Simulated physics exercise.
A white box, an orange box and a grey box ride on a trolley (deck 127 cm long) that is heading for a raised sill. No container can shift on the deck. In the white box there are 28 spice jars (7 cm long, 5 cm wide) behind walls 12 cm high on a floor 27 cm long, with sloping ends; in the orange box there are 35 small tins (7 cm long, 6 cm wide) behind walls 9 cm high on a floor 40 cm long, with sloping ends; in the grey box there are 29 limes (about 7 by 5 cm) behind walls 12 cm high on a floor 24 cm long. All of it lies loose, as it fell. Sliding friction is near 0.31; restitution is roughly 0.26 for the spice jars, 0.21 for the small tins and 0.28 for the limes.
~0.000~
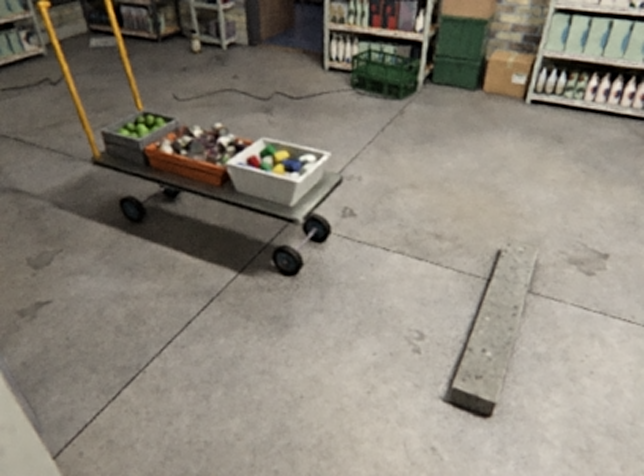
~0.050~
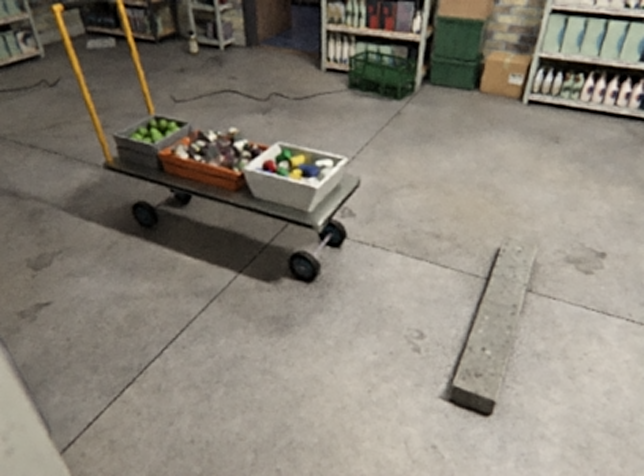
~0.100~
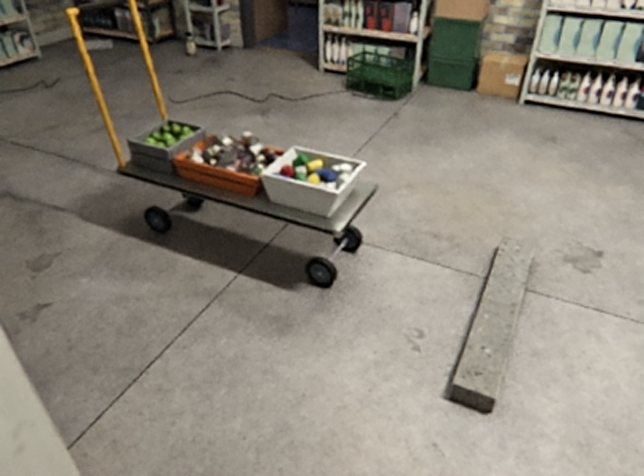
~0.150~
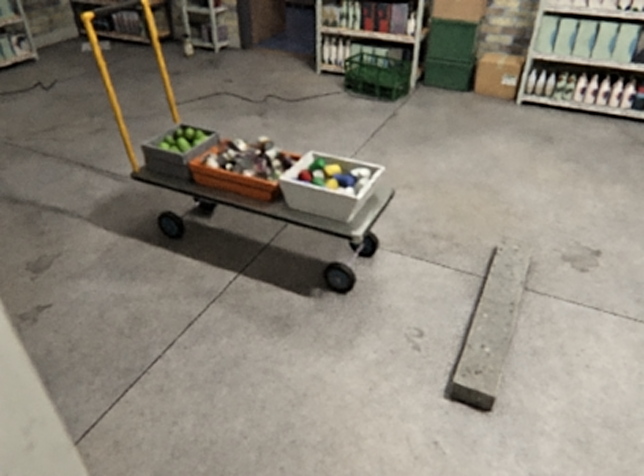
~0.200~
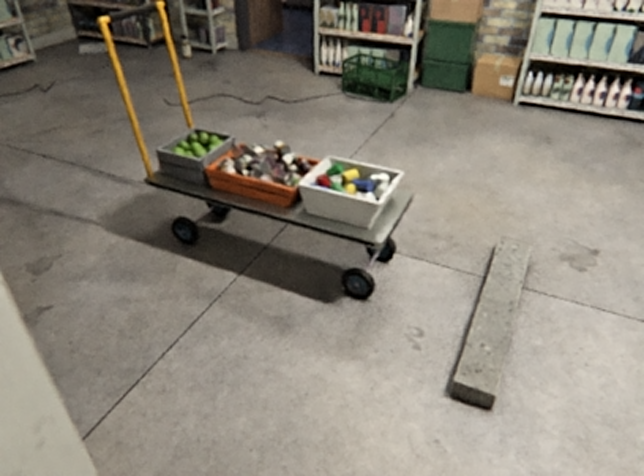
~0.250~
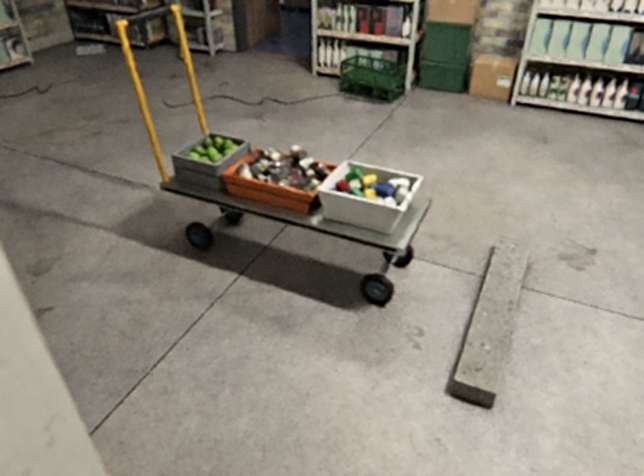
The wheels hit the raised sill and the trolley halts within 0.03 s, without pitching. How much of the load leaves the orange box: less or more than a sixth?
It sheds under a sixth of them.
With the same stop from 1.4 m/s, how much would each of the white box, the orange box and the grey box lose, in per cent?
In that case white box 0, orange box 10, grey box 0 per cent.
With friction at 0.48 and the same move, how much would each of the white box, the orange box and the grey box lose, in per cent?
Then white box 0, orange box 10, grey box 0 per cent.
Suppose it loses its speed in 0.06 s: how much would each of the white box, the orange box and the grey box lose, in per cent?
Then white box 0, orange box 10, grey box 0 per cent.
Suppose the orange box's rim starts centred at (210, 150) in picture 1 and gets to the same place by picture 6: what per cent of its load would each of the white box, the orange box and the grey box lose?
Then white box 0, orange box 0, grey box 0 per cent.
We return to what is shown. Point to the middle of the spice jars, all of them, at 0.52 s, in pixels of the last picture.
Near (460, 215).
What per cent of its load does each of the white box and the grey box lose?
Lost: White box 0, grey box 0 per cent.
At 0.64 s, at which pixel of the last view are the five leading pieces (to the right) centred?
Around (483, 217).
After 0.42 s, the wheels strike.
After 0.52 s, white box 28 in, 0 out, orange box 35 in, 0 out and grey box 29 in, 0 out.
After 0.64 s, white box 28 in, 0 out, orange box 34 in, 1 out and grey box 29 in, 0 out.
After 0.87 s, white box 28 in, 0 out, orange box 33 in, 2 out and grey box 29 in, 0 out.
Final count (at 1.38 s), white box 28 in, 0 out, orange box 33 in, 2 out and grey box 29 in, 0 out. Asked share, 2 of 35, 6 per cent.
